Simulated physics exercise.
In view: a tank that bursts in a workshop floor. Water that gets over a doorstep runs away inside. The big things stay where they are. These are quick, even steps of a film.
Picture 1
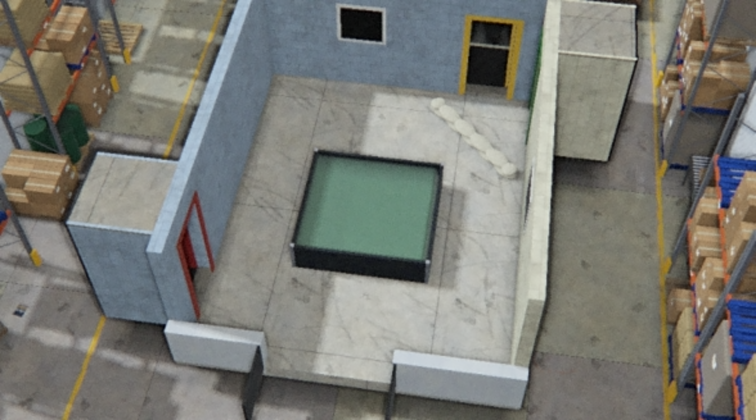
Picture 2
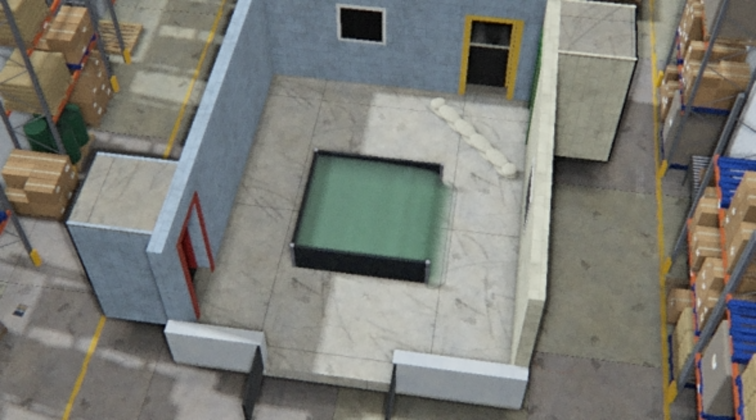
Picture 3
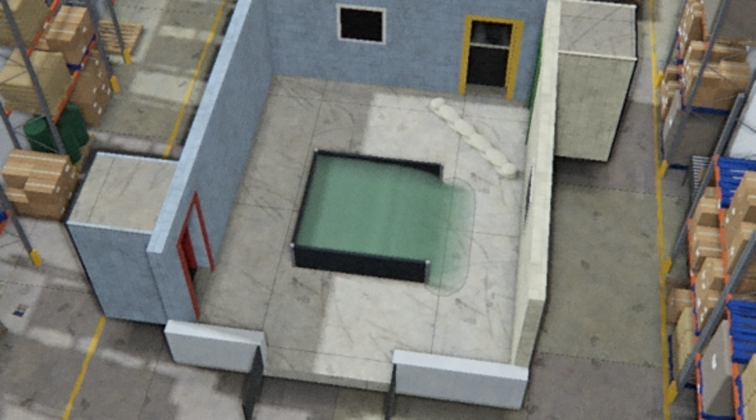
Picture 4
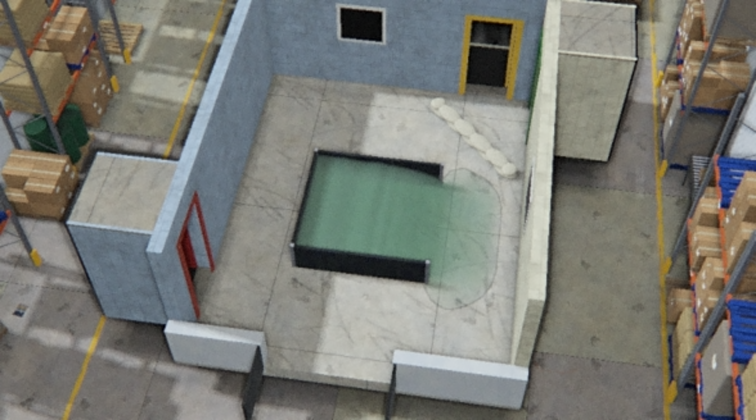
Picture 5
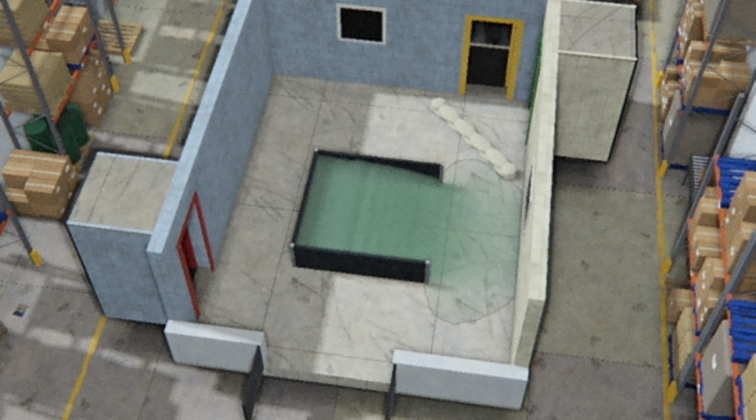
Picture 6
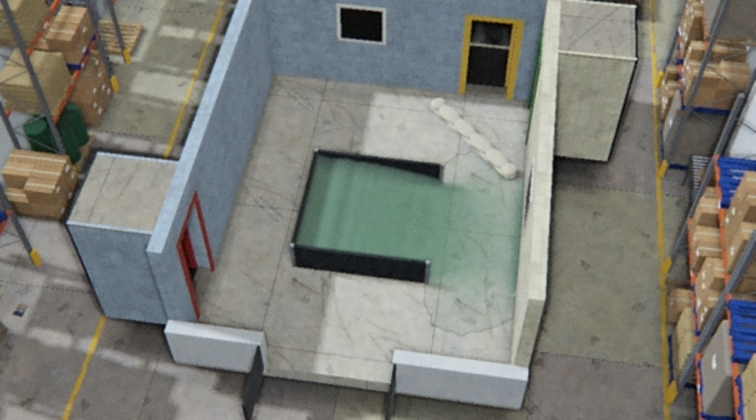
Green water pours out of the tank's open right side and spreads across the pale floor.
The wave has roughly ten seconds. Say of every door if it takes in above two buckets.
One by one: The green door admits no more than that; the yellow door lets in a lot; the red door admits no more than that.
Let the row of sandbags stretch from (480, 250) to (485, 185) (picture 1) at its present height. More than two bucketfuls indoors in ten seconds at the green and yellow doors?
The green one floods, the yellow one is over.
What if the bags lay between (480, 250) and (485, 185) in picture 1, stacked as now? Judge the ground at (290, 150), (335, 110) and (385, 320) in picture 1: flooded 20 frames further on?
As listed: Free of water, not flooded, covered.
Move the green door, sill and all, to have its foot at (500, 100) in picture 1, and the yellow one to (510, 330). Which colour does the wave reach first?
It is the yellow door.
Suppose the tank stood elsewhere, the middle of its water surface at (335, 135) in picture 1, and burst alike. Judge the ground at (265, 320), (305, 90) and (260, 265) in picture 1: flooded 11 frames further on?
As listed: Free of water, clear, clear.
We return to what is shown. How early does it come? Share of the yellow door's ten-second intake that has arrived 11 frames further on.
Near 0 in a hundred.
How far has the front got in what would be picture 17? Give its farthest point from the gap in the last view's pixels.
Near (524, 104).
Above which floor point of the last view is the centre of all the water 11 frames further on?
Close to (435, 235).
A moment on, water covers 20 % of the floor; the green door not reached, the yellow door not reached, the red door not reached.
Next, water covers 30 % of the floor; the green door wet at the sill, nothing in, the yellow door wet at the sill, nothing in, the red door not reached.
Then, water covers 60 % of the floor; the green door wet at the sill, nothing in, the yellow door over two buckets in, the red door not reached.
Later, water covers 90 % of the floor; the green door wet at the sill, nothing in, the yellow door over two buckets in, the red door wet at the sill, nothing in.
In the end, water covers 95 % of the floor; the green door wet at the sill, nothing in, the yellow door over two buckets in, the red door wet at the sill, nothing in.
